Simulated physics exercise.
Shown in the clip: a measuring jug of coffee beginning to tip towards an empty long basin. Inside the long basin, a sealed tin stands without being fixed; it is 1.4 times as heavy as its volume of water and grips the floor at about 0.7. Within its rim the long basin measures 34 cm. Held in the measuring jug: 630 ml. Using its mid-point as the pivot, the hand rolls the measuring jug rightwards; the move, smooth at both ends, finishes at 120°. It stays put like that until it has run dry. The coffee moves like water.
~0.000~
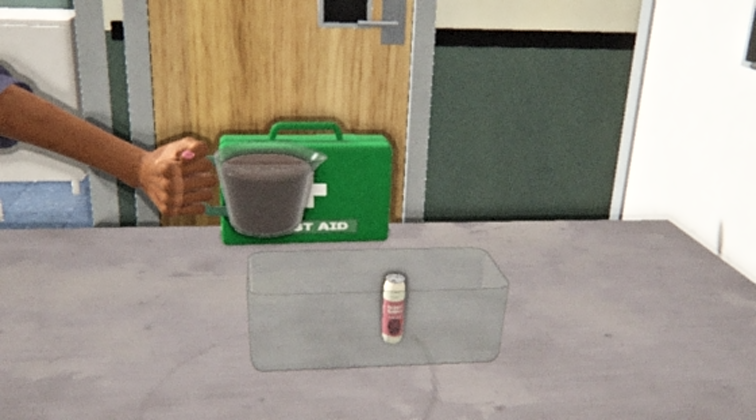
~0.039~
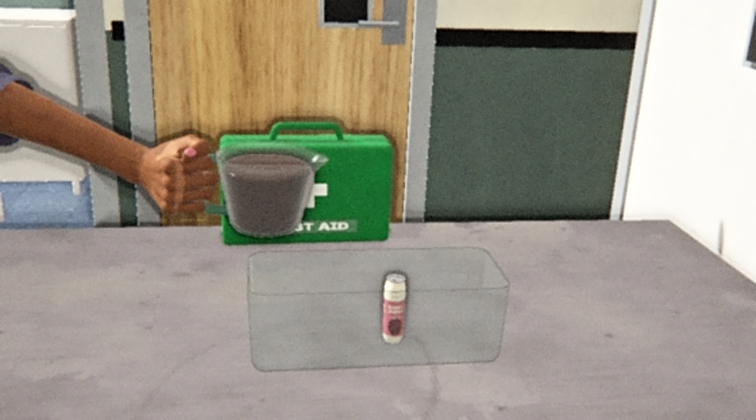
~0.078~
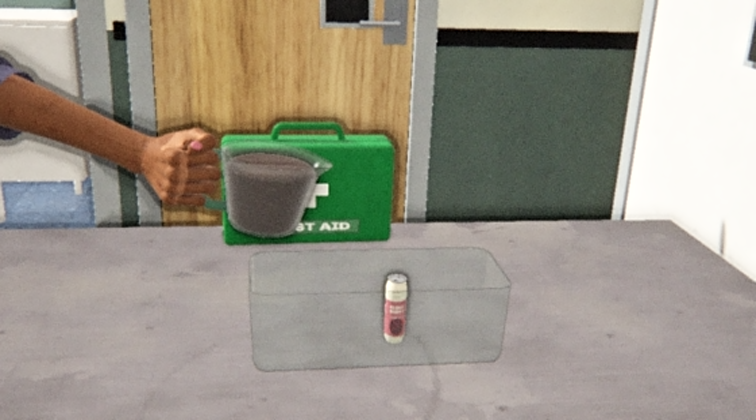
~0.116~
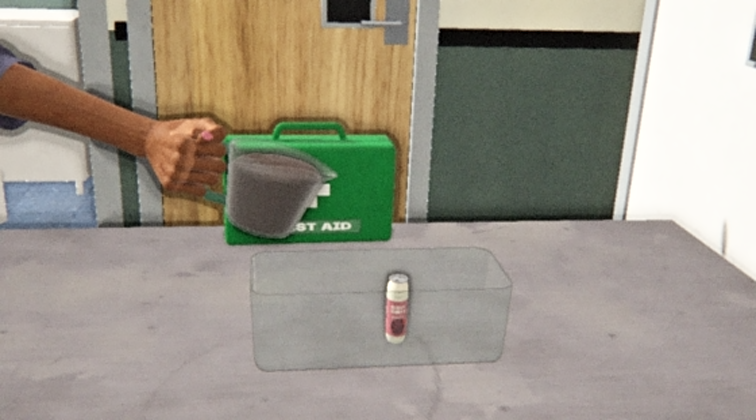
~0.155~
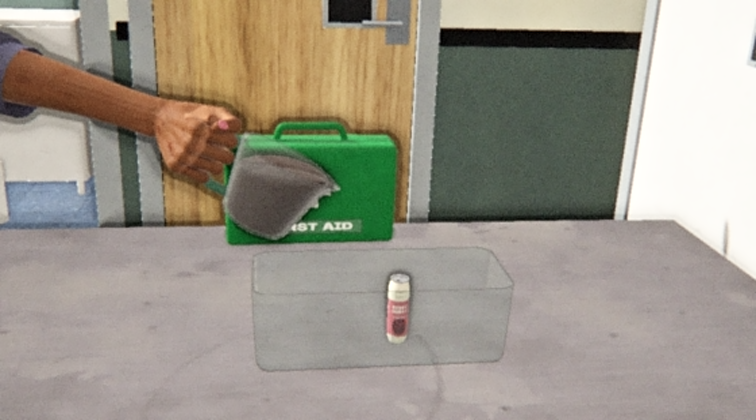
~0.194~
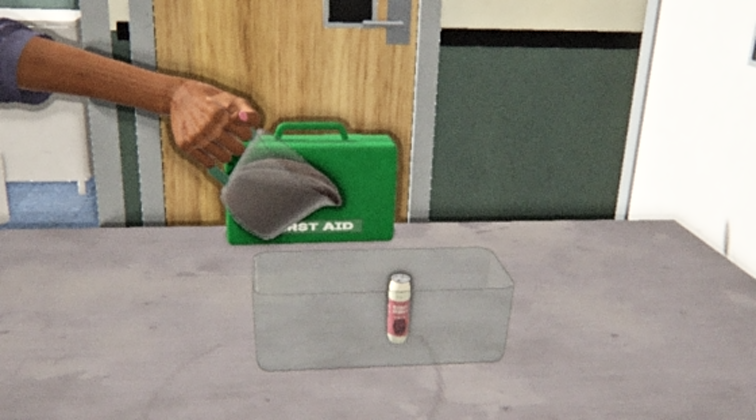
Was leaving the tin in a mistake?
It will stay erect.
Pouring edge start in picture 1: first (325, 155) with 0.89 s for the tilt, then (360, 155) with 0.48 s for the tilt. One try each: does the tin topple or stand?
The tin stays vertical the first time and overturns the second time.
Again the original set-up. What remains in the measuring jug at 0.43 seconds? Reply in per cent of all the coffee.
Near 18 in a hundred.
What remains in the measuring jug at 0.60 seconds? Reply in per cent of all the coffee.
About 0 per cent.
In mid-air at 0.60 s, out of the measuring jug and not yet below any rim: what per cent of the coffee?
Around 4 percent of the liquid.
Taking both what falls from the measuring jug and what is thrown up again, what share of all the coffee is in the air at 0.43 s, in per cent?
My guess is roughly 20 %.
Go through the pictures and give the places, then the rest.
Tilt 0°; pouring edge (327, 156); surface from (220, 165) to (311, 165); the long basin's rim runs from (248, 274) to (497, 268); the tin's top is at (395, 281), in the first frame.
Tilt 2°; pouring edge (329, 158); surface from (221, 164) to (312, 165), in the second frame.
Tilt 8°; pouring edge (333, 164); surface from (225, 162) to (316, 168), in the third frame.
Tilt 17°; pouring edge (337, 174); surface from (231, 161) to (322, 171), in the fourth frame.
Tilt 28°; pouring edge (340, 188); surface from (237, 165) to (328, 177), in the fifth frame.
Tilt 42°; pouring edge (339, 203); surface from (230, 179) to (329, 188); 4 per cent is over the edge, in the sixth frame.
By 0.43 s the tilt is 117° and 17 per cent is still to pour; the tin stands where it began.
By 0.60 s the tilt is 120° and 0 per cent is still to pour; the tin stands where it began.
By 0.78 s the tilt is 120° and 0 per cent is still to pour; the tin stands where it began.
By 0.98 s the tilt is 120° and 0 per cent is still to pour; the tin stands where it began.
At rest the tin stands where it began.
